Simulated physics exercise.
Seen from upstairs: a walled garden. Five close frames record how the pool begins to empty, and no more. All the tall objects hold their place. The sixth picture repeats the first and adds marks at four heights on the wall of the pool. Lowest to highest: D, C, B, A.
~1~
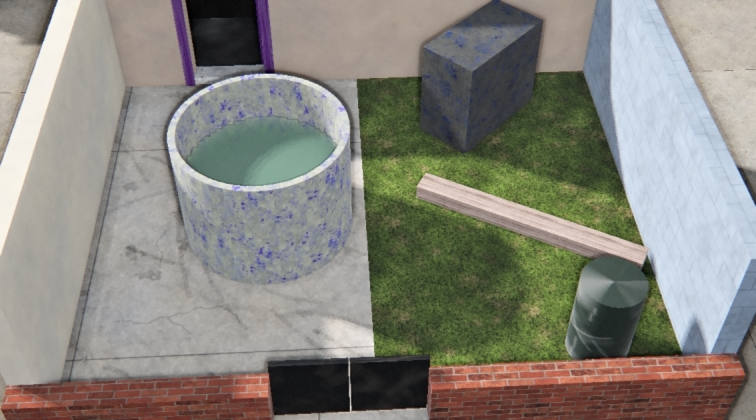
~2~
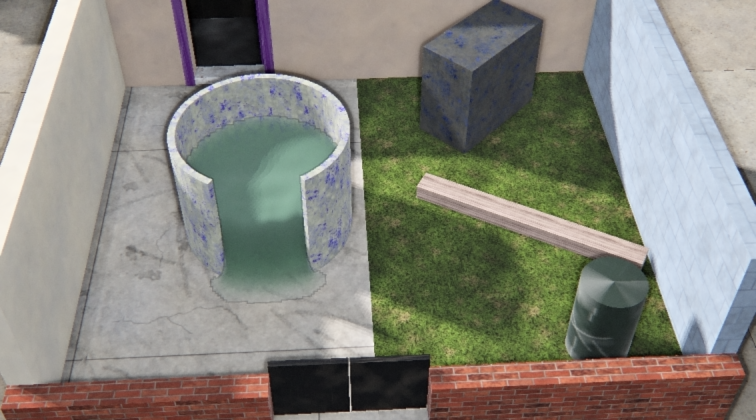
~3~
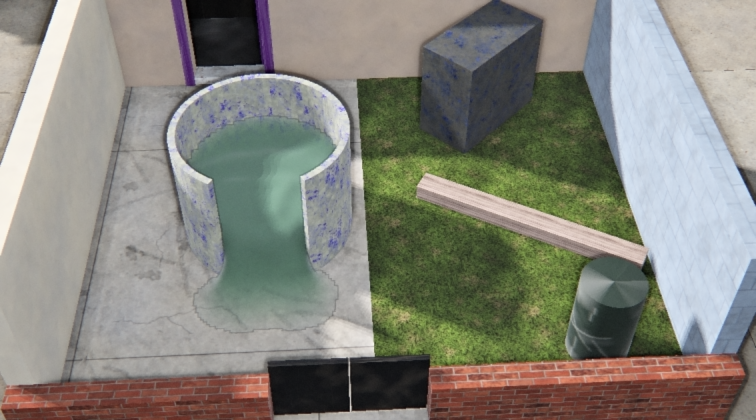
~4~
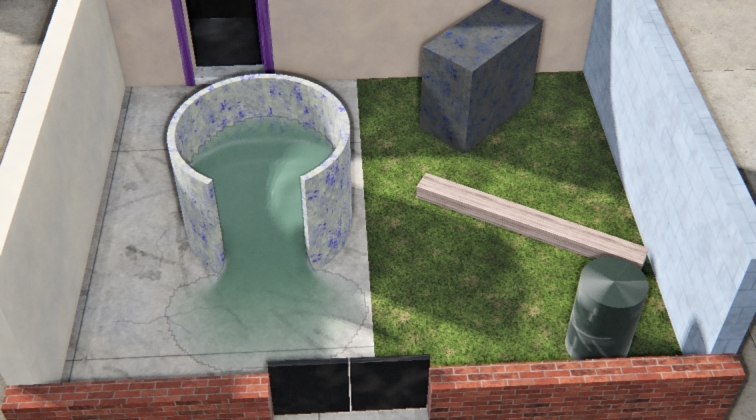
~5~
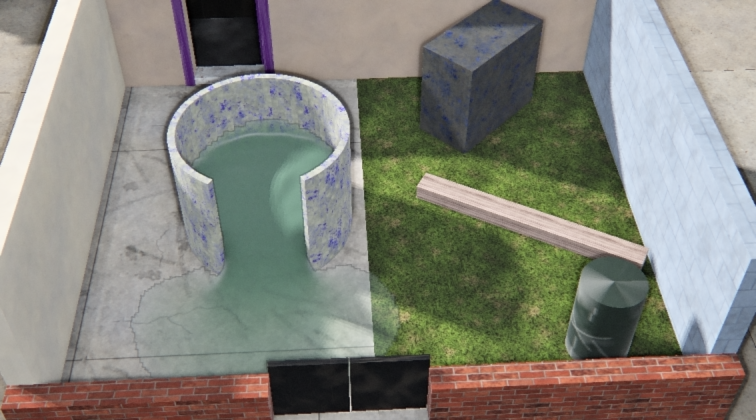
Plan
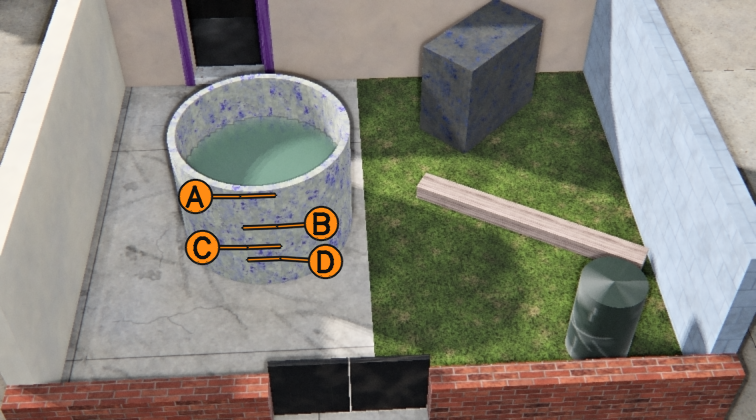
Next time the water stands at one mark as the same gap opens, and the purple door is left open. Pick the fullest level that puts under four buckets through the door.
Take B.
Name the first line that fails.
Line A.
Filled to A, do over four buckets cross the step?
Yes.
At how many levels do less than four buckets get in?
Three of the four.
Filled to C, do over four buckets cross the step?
No, that is safe.
On the marked copy, A at (256, 195); B at (260, 227); C at (263, 246); D at (264, 259); from the bottom up D, C, B, A.
With A, about 9 bucketfuls get in.
With B, a bucket or two gets in.
With C, nothing gets over.
With D, nothing gets over.
